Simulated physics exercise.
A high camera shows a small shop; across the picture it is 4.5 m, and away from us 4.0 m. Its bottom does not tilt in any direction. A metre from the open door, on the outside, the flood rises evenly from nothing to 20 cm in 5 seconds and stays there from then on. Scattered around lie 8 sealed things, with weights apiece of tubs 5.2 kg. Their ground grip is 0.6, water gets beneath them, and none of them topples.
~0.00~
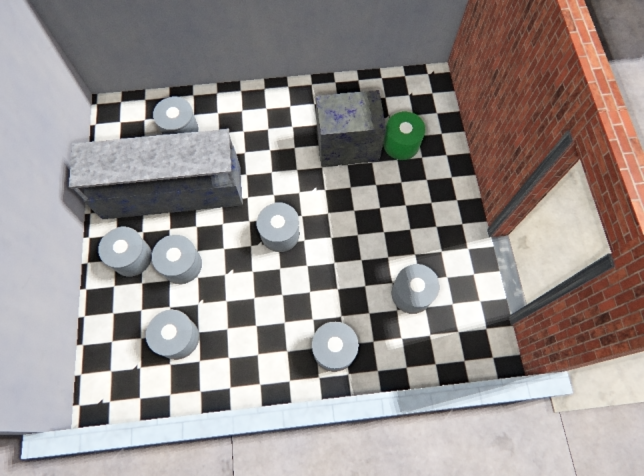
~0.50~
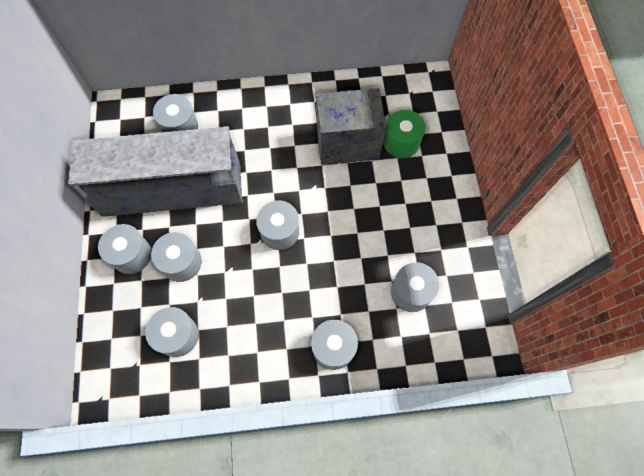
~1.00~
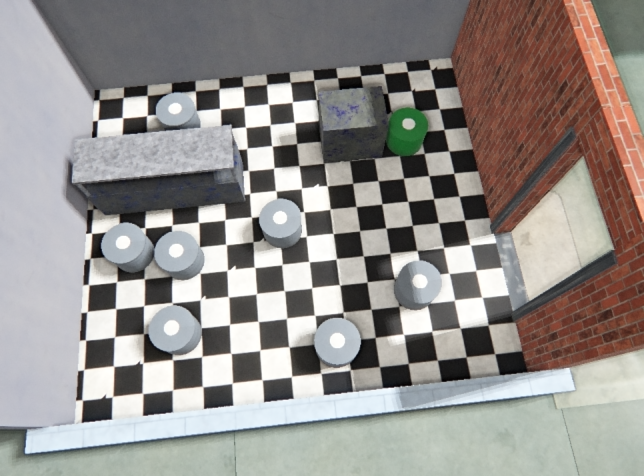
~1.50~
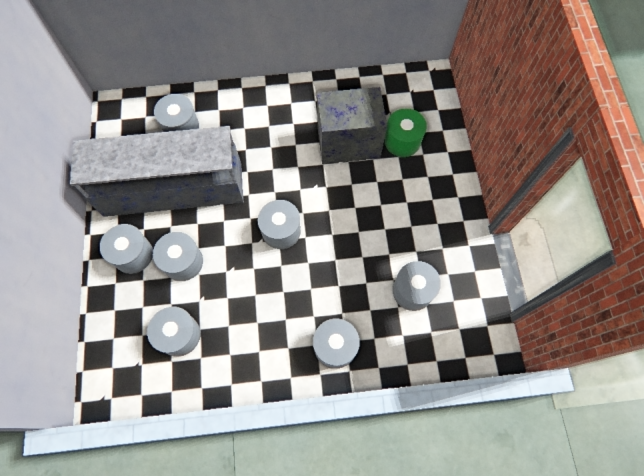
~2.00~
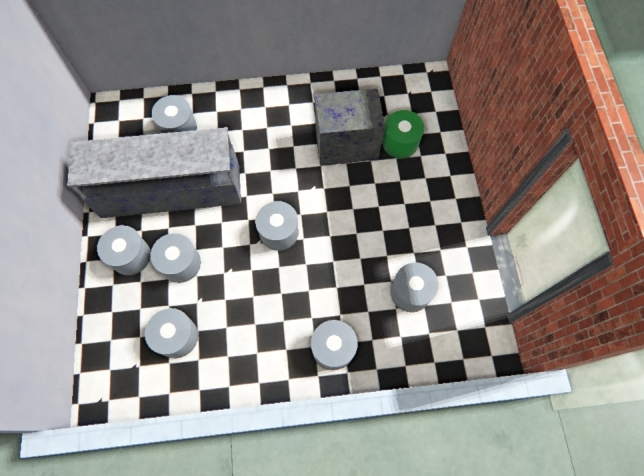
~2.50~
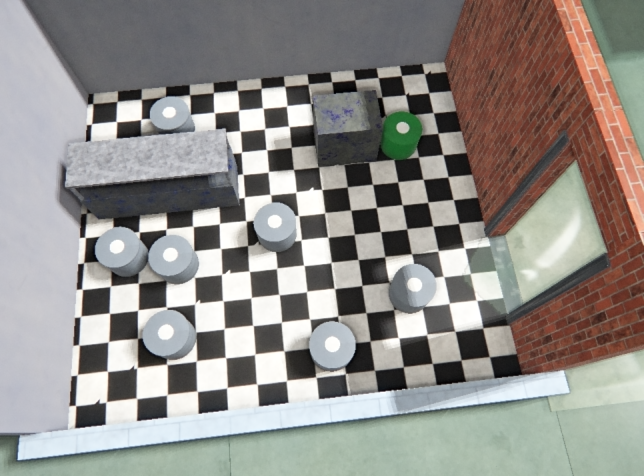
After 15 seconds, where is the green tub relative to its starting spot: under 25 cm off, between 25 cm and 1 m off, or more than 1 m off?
It's going to remain roughly in place.
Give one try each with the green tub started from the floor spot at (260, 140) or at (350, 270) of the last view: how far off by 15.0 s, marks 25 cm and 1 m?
Taking them in order, it edges a short distance and then it is swept well off.
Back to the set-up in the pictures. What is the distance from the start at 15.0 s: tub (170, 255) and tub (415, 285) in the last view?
100 cm, 250 cm.
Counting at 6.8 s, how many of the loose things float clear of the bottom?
Count: 2.
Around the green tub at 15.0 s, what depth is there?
I'd put it at about 4 cm.
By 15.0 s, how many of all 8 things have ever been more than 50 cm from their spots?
Answer: 6.
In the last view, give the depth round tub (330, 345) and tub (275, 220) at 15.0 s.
Roughly 11 and 9 cm.
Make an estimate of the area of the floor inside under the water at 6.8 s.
Wet area: Approx. 11.0 m2.
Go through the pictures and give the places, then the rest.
The green tub at (406, 128) rests on the ground; water covers 0.0 m2; 0 of 8 have shifted, in the first picture.
The green tub at (406, 126) rests on the ground; water covers 0.0 m2; 0 of 8 have shifted, in the second picture.
The green tub at (409, 124), on the bottom; 0.0 m2 under water; 0 of 8 have shifted, in the third picture.
The green tub at (407, 125), on the bottom; water covers 0.0 m2; 0 of 8 have shifted, in the fourth picture.
The green tub at (405, 127) rests on the ground; 0.0 m2 under water; 0 of 8 have shifted, in the fifth picture.
The green tub at (403, 128), on the bottom; 0.2 m2 under water; 0 of 8 have shifted, in the sixth picture.
After 3.5 s the green tub is near (403, 128), 0.0 m from its start, aground; 0 afloat.
After 6.8 s the green tub is near (403, 128), 0.0 m from its start, aground; 2 afloat.
After 11.0 s the green tub is near (403, 128), 0.0 m from its start, aground; 6 afloat.
After 15.0 s the green tub is near (403, 127), 0.0 m from its start, afloat; 8 afloat.
